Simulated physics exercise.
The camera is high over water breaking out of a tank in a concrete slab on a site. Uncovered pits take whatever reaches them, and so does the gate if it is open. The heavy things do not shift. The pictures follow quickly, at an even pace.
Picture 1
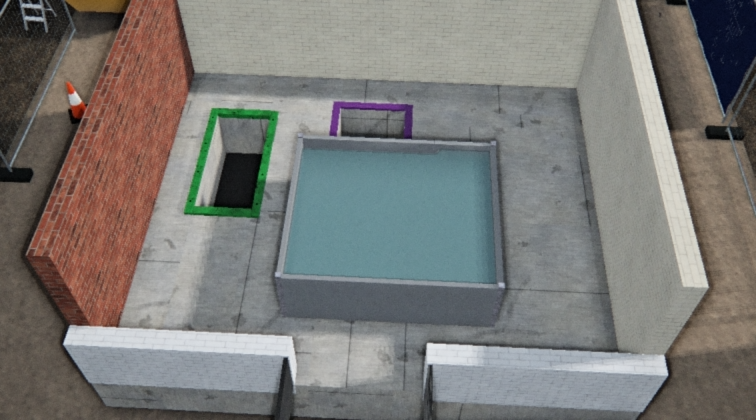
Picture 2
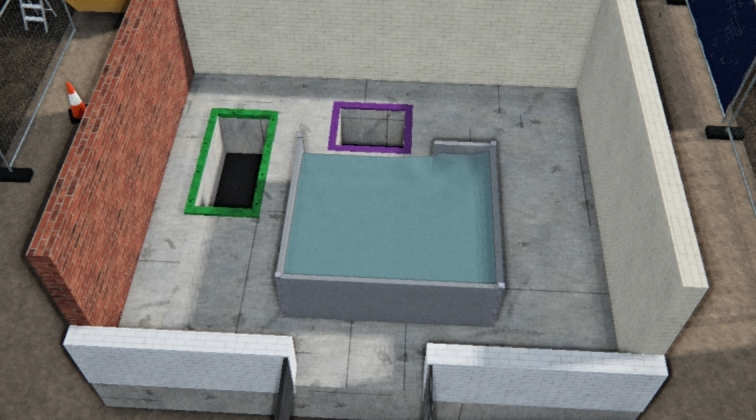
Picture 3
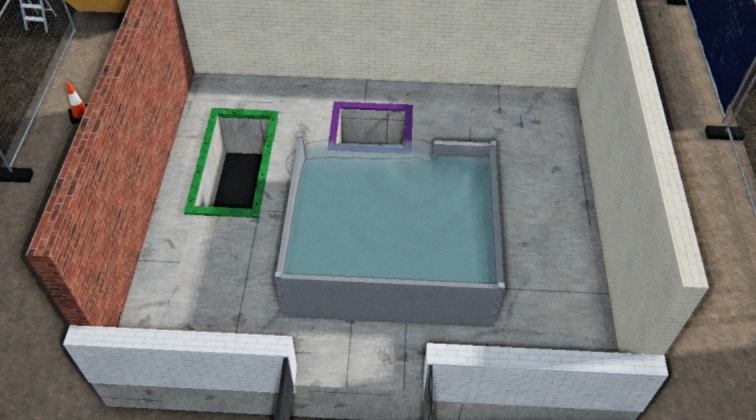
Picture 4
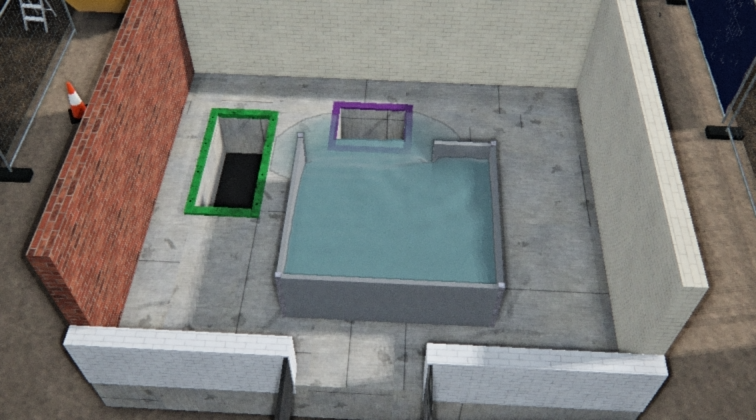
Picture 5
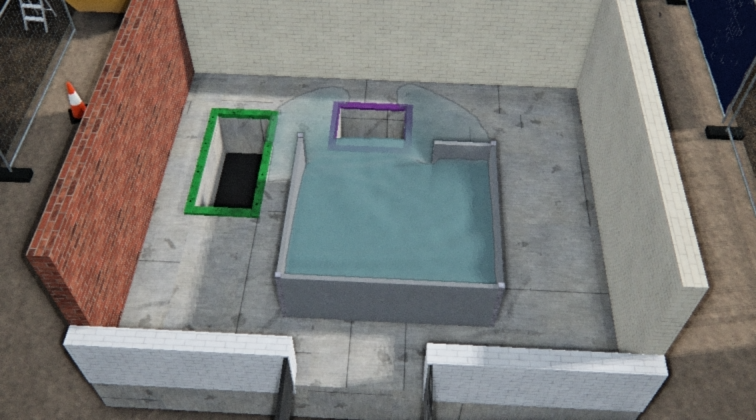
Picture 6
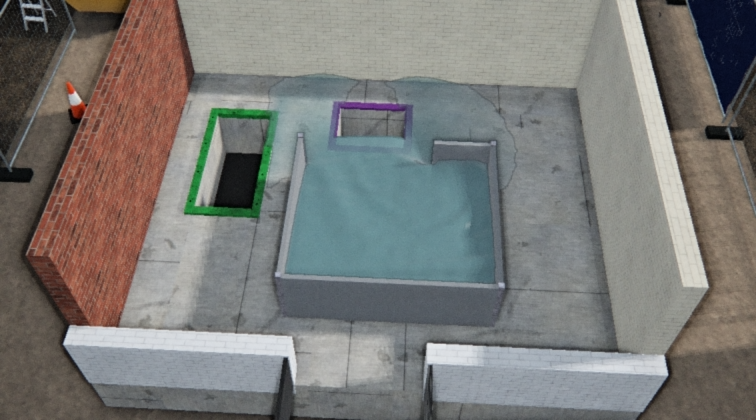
Water in an open tank on a walled concrete slab lies still, then pours through a gap in the far side, spreading around the purple-edged opening and outward across the slab to the left and right, beside the green-edged opening.
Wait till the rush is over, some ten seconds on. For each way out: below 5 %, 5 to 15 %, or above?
In the end: The gate takes less than 5 %; the green pit takes between 5 and 15 %; the purple pit takes more than 15 %.
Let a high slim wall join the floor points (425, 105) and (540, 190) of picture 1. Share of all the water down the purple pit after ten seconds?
In per cent: Purple 70.
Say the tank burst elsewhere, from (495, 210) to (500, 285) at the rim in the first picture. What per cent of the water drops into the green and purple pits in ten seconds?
Per cent: Green 14, purple 20.
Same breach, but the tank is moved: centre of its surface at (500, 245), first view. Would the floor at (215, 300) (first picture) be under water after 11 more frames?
There: Clear.
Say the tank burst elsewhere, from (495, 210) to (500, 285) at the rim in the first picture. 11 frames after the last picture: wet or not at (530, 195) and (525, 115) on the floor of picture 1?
As listed: Flooded, under water.
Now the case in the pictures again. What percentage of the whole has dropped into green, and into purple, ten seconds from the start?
In turn 6 and 62 per cent.
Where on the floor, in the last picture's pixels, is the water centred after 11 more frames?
Near (379, 207).
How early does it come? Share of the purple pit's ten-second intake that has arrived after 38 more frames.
I make it 90 per cent.
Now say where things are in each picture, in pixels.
The first frame shows still water in the open tank at (393, 210).
In the second frame, water pours out on the open tank's far side and has run to a hidden place.
In the third frame, water pours out on the open tank's far side and has run to (294, 161).
In the fourth frame, water pours out on the open tank's far side and has run to (439, 125).
In the fifth frame, the front is at (416, 89), out from the gap on the open tank's far side.
In the sixth frame, the front is at (461, 86), out from the gap on the open tank's far side.
A moment on, water covers 30 % of the floor; the gate 0 %, the green pit 1 %, the purple pit 19 %.
Next, water covers 35 % of the floor; the gate 0 %, the green pit 2 %, the purple pit 31 %.
Then, water covers 55 % of the floor; the gate 0 %, the green pit 4 %, the purple pit 43 %.
Later, water covers 85 % of the floor; the gate 0 %, the green pit 6 %, the purple pit 55 %.
In the end, water covers 95 % of the floor; the gate 1 %, the green pit 7 %, the purple pit 62 %.
